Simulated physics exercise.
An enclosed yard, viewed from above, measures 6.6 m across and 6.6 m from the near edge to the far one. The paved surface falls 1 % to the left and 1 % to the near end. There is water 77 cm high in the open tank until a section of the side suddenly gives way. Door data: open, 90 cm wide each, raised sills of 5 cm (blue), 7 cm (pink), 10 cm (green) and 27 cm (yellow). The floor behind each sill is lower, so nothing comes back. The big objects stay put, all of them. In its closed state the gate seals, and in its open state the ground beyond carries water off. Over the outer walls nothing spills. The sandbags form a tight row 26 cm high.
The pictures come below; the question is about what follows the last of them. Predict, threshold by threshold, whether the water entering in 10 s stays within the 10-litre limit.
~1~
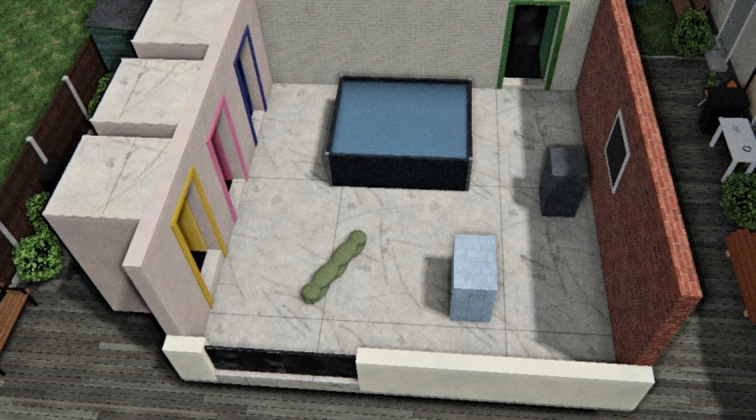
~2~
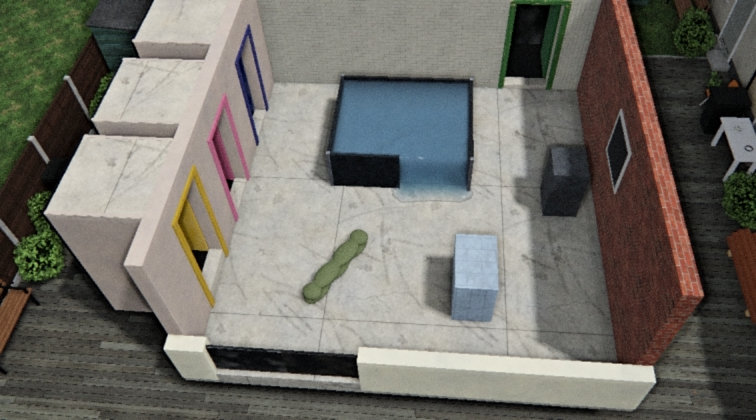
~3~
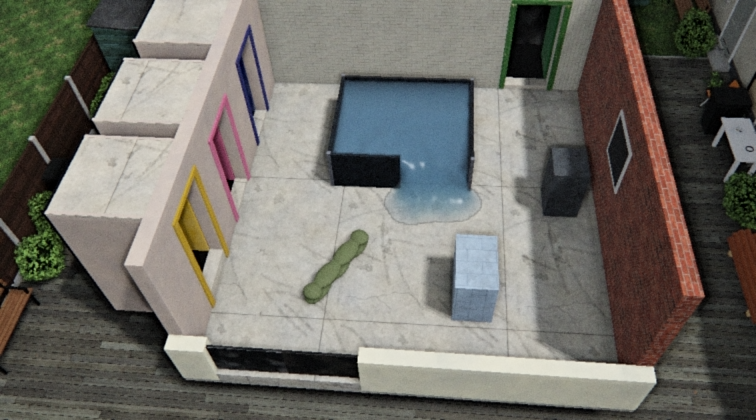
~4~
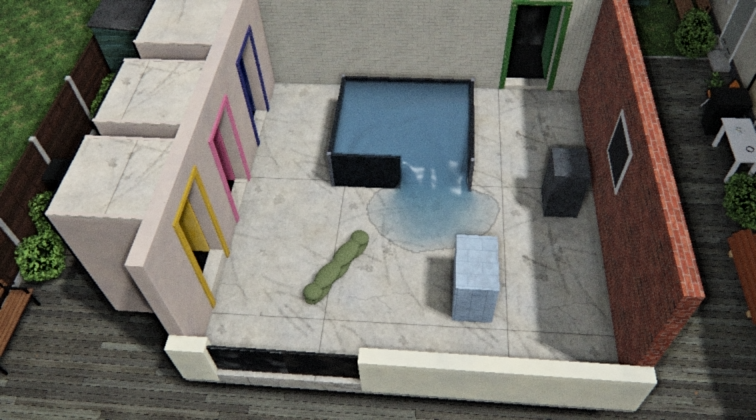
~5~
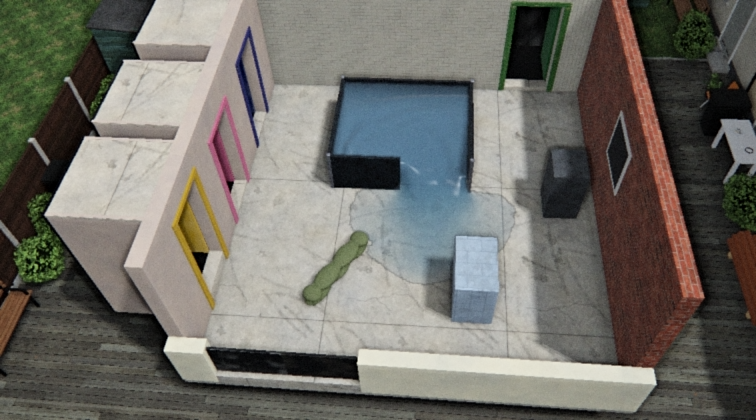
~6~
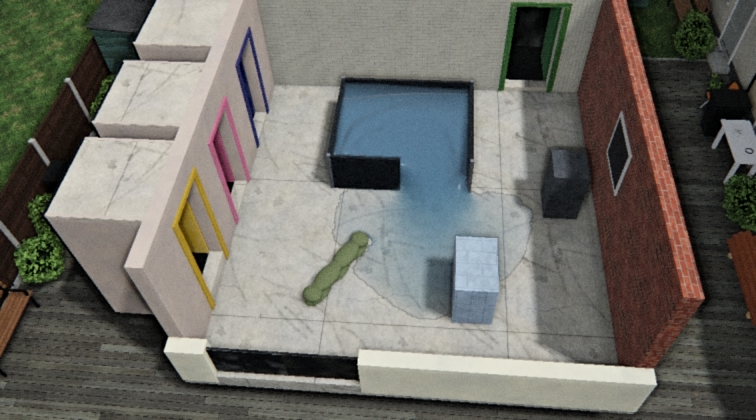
Result: At the blue door the inflow will be out of bounds, at the pink door the inflow will be within bounds, at the green door the inflow will be within bounds, at the yellow door the inflow will be within bounds.
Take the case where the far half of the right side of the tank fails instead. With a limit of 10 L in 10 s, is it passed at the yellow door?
Then yellow does not exceed it.
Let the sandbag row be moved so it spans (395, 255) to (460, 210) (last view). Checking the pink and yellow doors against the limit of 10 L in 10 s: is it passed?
At the pink door the limit is exceeded, and at the yellow door it is not reached.
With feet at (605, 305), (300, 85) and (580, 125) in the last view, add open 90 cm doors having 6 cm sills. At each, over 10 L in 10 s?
Taking them in order, the first gets enough, the second enough and the third too little.
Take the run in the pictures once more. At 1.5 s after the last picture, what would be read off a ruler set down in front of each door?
Measured in centimetres, the blue door gives 0, the pink door 0, the green door 0 and the yellow door 2.
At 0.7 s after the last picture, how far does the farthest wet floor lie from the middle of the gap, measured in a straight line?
That comes to near 4.0 m out.
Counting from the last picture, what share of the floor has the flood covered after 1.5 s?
Covered: Roughly 40 %.
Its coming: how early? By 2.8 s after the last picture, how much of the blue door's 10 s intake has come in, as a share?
About 0 per cent.
Then, 0.7 s after the last picture water covers 30 % of the floor and is deepest (46 cm) near (460, 269); blue door not reached, pink door not reached, green door not reached, yellow door not reached.
Then, 1.5 s after the last picture water covers 40 % of the floor and is deepest (42 cm) near (615, 387); blue door not reached, pink door not reached, green door not reached, yellow door 2 cm at the sill, 0 L in.
Then, 2.8 s after the last picture water covers 55 % of the floor and is deepest (38 cm) near (199, 360); blue door not reached, pink door 1 cm at the sill, 0 L in, green door not reached, yellow door 17 cm at the sill, 0 L in.
Then, 5.3 s after the last picture water covers 90 % of the floor and is deepest (27 cm) near (199, 360); blue door 4 cm at the sill, 0 L in, pink door 6 cm at the sill, 0 L in, green door 4 cm at the sill, 0 L in, yellow door 17 cm at the sill, 0 L in.
Then, 9.3 s after the last picture water covers 95 % of the floor and is deepest (21 cm) near (345, 281); blue door 15 cm at the sill, 49 L in, pink door 6 cm at the sill, 0 L in, green door 7 cm at the sill, 3 L in, yellow door 15 cm at the sill, 0 L in.
